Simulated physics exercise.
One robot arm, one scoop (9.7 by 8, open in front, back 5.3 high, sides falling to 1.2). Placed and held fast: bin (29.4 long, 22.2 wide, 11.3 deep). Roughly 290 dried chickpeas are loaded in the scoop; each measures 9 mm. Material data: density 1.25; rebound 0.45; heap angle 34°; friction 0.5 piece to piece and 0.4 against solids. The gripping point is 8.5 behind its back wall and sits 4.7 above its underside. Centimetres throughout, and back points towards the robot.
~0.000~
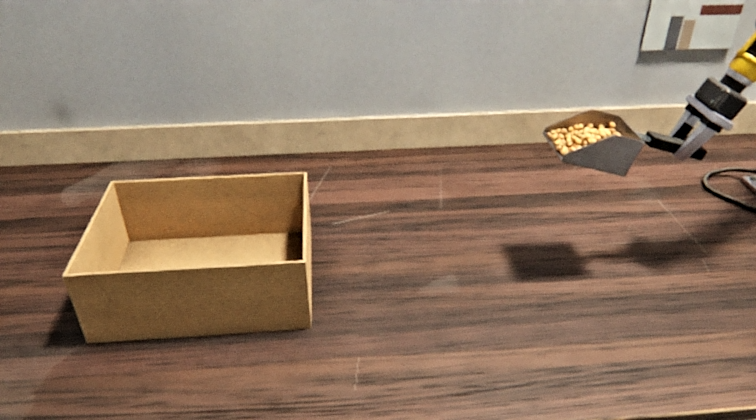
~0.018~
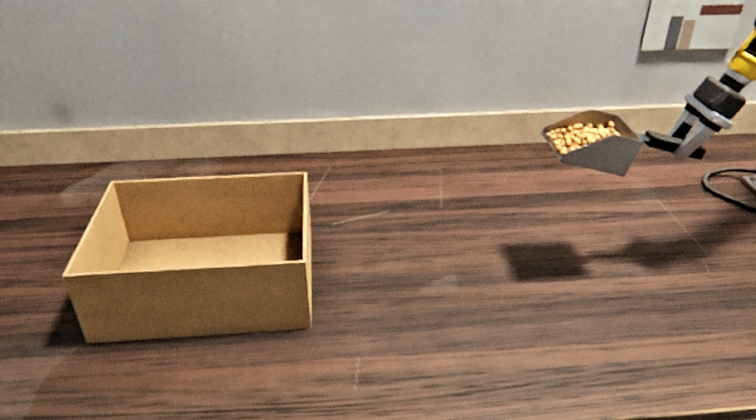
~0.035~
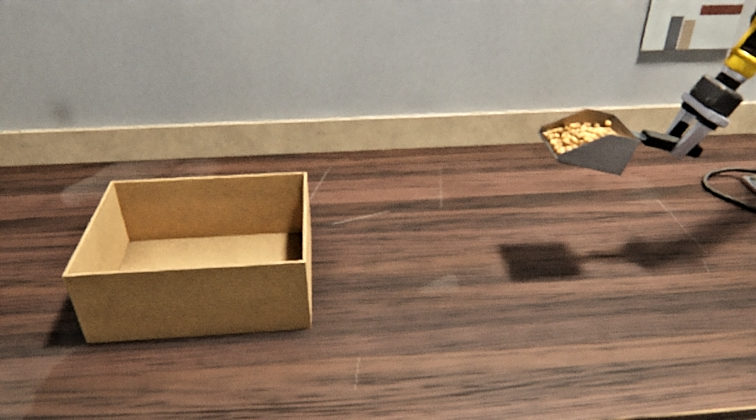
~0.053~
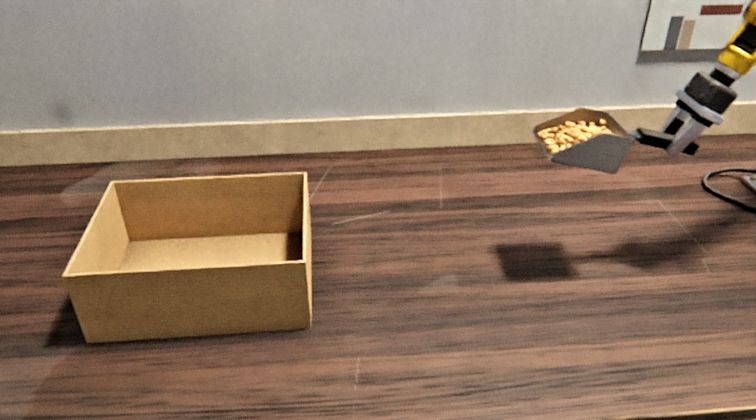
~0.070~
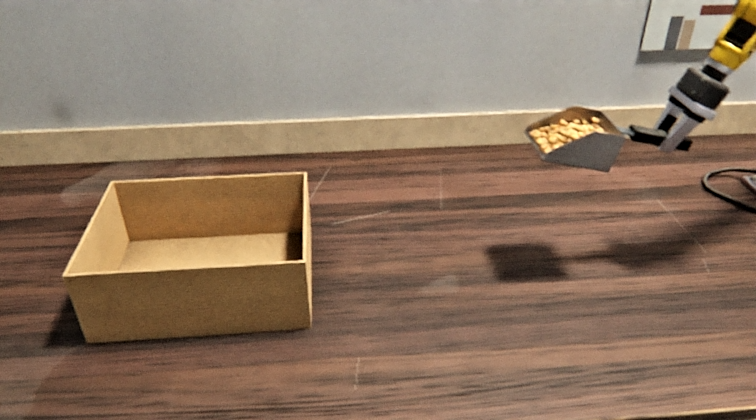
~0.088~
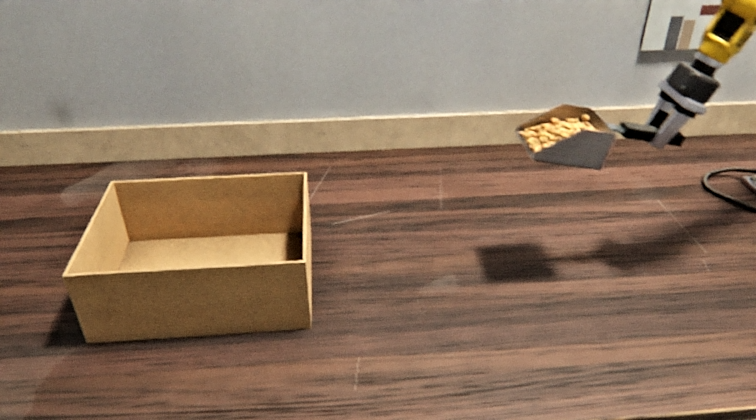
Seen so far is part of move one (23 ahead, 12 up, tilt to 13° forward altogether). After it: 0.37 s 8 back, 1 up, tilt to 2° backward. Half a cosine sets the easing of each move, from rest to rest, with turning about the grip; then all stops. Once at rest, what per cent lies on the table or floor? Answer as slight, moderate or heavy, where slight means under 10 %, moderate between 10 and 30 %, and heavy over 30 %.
Heavy, over 30 %.
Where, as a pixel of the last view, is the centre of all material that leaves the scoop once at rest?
I'd say somewhere near (331, 271) in the final view.
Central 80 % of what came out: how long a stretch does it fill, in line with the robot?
The stretch runs around 36 cm.
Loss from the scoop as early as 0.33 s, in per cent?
Some 40 per cent.
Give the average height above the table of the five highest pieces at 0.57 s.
Those pieces are near 20 cm up.
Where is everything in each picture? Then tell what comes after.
In the first picture, scoop floor at (589, 154), tilted 17° backward; upper third of the load around (593, 140), from x 550 to 630, top at y 125; 292 on the scoop.
In the second picture, scoop floor at (588, 153), tilted 17° backward; upper third of the load around (593, 139), from x 550 to 630, top at y 125.
In the third picture, scoop floor at (585, 153), tilted 16° backward; upper third of the load around (591, 139), from x 545 to 625, top at y 125.
In the fourth picture, scoop floor at (580, 152), tilted 15° backward; upper third of the load around (587, 138), from x 540 to 620, top at y 120.
In the fifth picture, scoop floor at (572, 151), tilted 14° backward; upper third of the load around (581, 136), from x 530 to 615, top at y 120.
In the sixth picture, scoop floor at (563, 149), tilted 12° backward; upper third of the load around (574, 134), from x 525 to 605, top at y 120; 292 on the scoop.
After 0.33 s, tilted 13° forward, highest piece 27 above the table; 176 on the scoop, 116 in flight or on a rim.
After 0.57 s, tilted 2° forward, highest piece 24 above the table; 158 on the table or floor, 61 in the bin, 73 in flight or on a rim.
After 0.89 s, tilted 2° backward, highest piece 2 above the table; 231 on the table or floor, 61 in the bin.
After 1.94 s, tilted 2° backward, highest piece 2 above the table; 231 on the table or floor, 61 in the bin.
At rest, 231 on the table or floor, 61 in the bin. That is 79 % on the table or floor.
